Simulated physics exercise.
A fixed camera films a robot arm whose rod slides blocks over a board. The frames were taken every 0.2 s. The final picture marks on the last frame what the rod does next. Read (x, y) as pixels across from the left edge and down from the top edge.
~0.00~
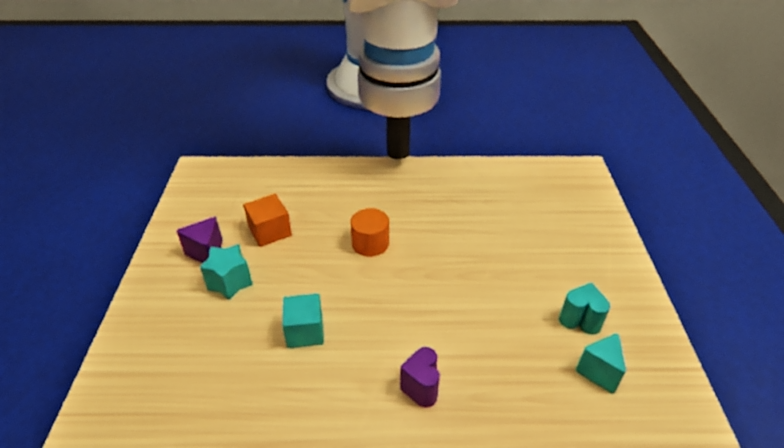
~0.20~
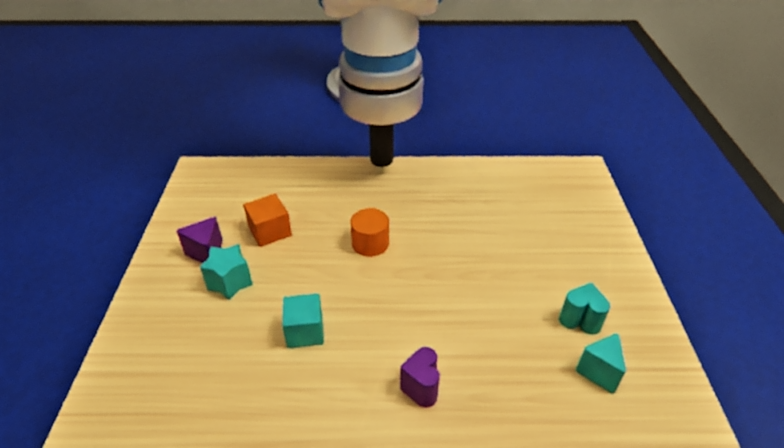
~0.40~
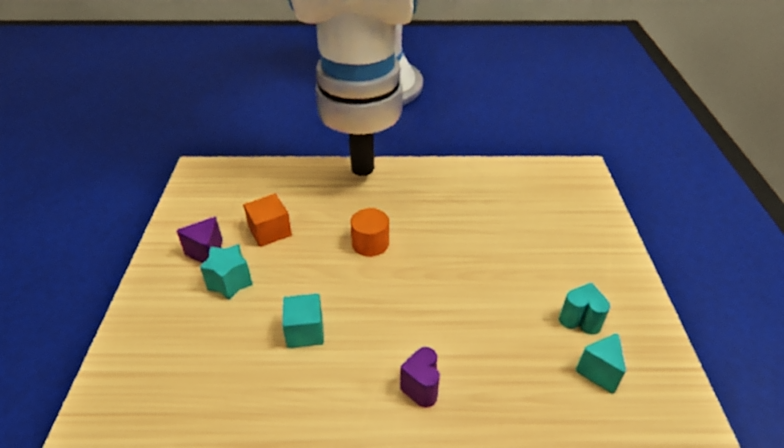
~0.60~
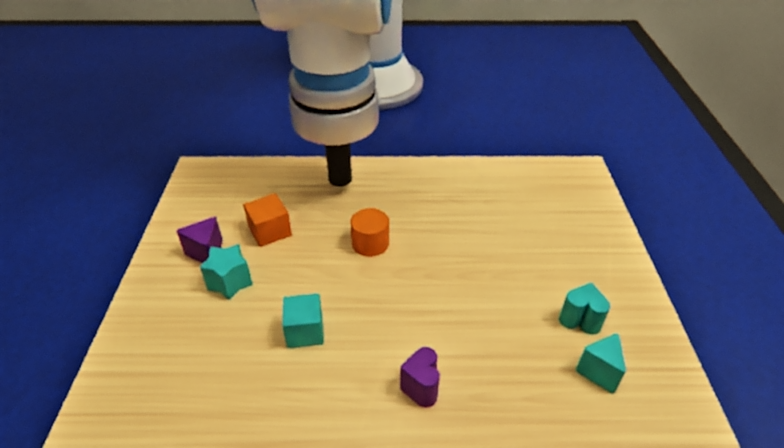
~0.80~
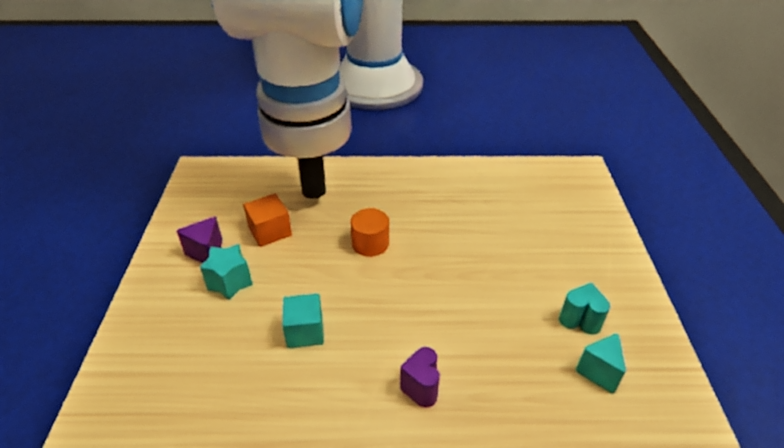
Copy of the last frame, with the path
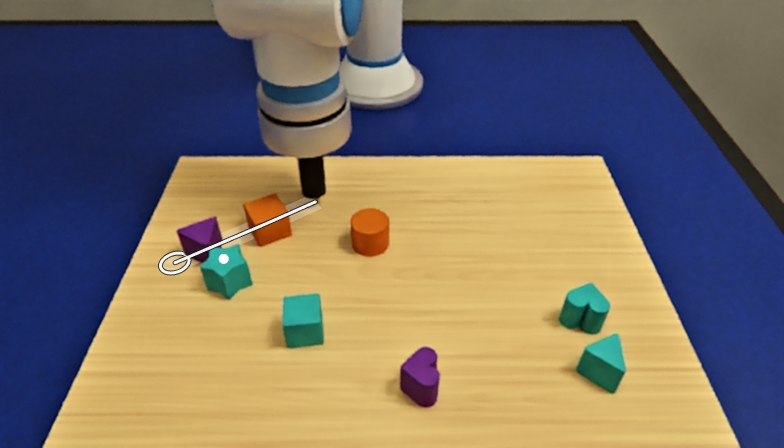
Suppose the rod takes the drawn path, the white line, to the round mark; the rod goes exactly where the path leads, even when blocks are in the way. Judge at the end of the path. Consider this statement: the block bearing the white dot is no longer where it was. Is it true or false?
It is true.
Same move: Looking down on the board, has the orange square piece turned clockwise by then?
In short: No.
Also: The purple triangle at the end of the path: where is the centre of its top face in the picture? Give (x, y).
Top centre: (145, 257).
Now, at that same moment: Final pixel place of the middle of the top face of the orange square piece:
Roughly at (227, 239).
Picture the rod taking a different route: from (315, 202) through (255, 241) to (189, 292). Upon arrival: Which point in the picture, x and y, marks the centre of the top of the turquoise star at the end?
It should be at about (196, 324).
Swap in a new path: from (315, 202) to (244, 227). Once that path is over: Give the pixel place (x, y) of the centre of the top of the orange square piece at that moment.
Around (242, 224).
The line goes straight from (315, 202) to (175, 263); the dot is on the turquoise star.
On the path given first. One third of the way, rod at (270, 211); orange square piece at (252, 218), turned 30° anticlockwise.
Two thirds of the way, rod at (221, 231); purple triangle at (192, 233), turned 20° anticlockwise; turquoise star at (222, 266); orange square piece at (229, 238), turned 85° anticlockwise.
At the end, rod at (171, 252); purple triangle at (145, 257), turned 70° anticlockwise; turquoise star at (222, 268), turned 10° anticlockwise; orange square piece at (227, 239), turned 95° anticlockwise.
